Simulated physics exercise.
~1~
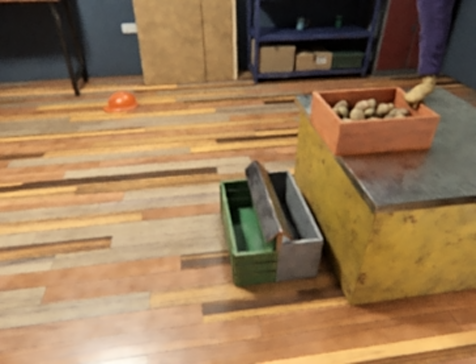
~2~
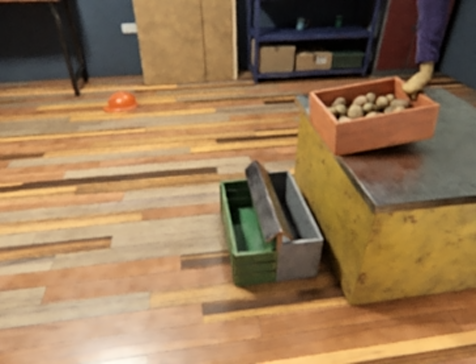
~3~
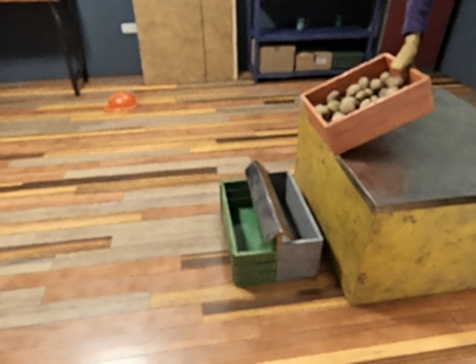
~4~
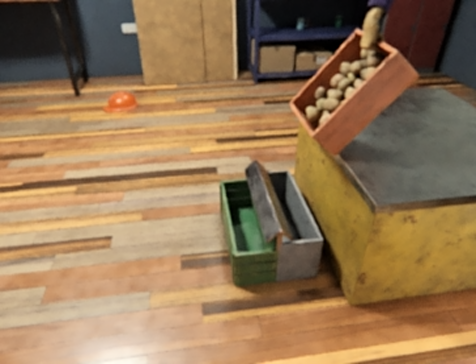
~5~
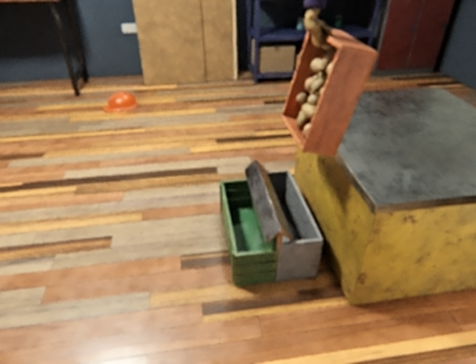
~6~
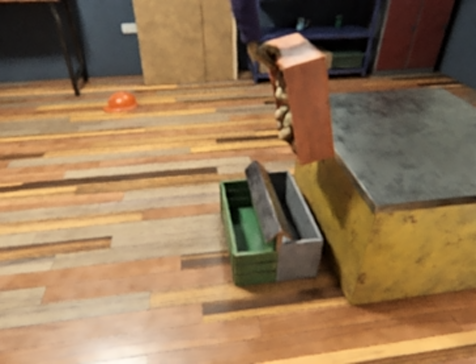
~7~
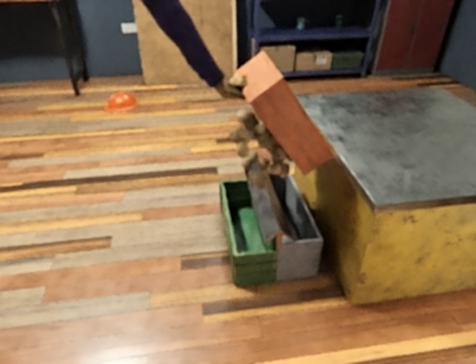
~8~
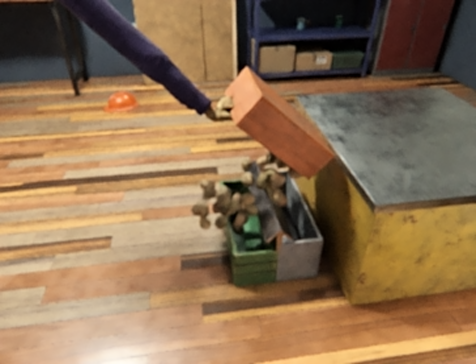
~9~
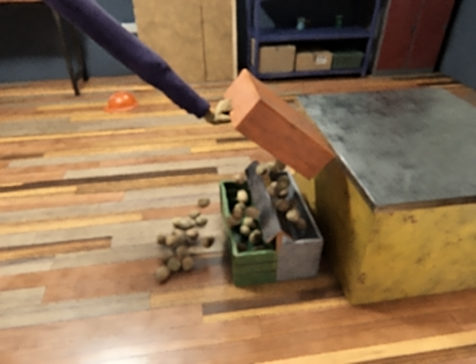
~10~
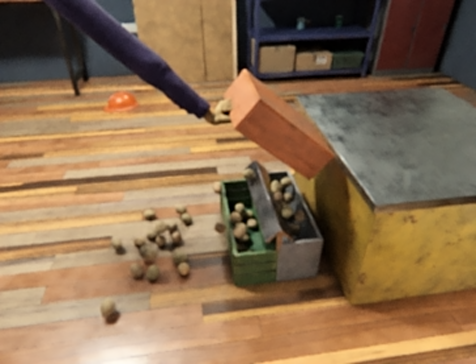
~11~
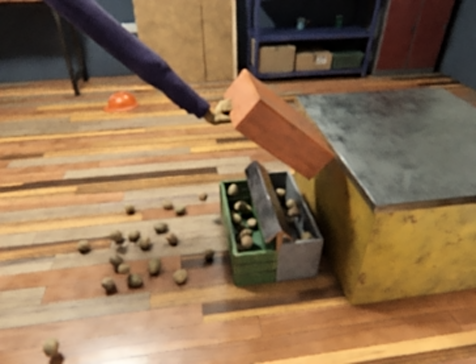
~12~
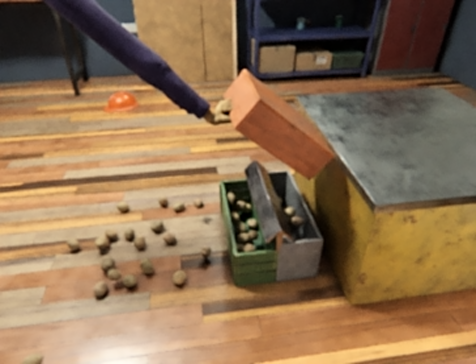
On a wooden floor, an arm tips an orange tote, spilling potatoes into and beyond two boxes.
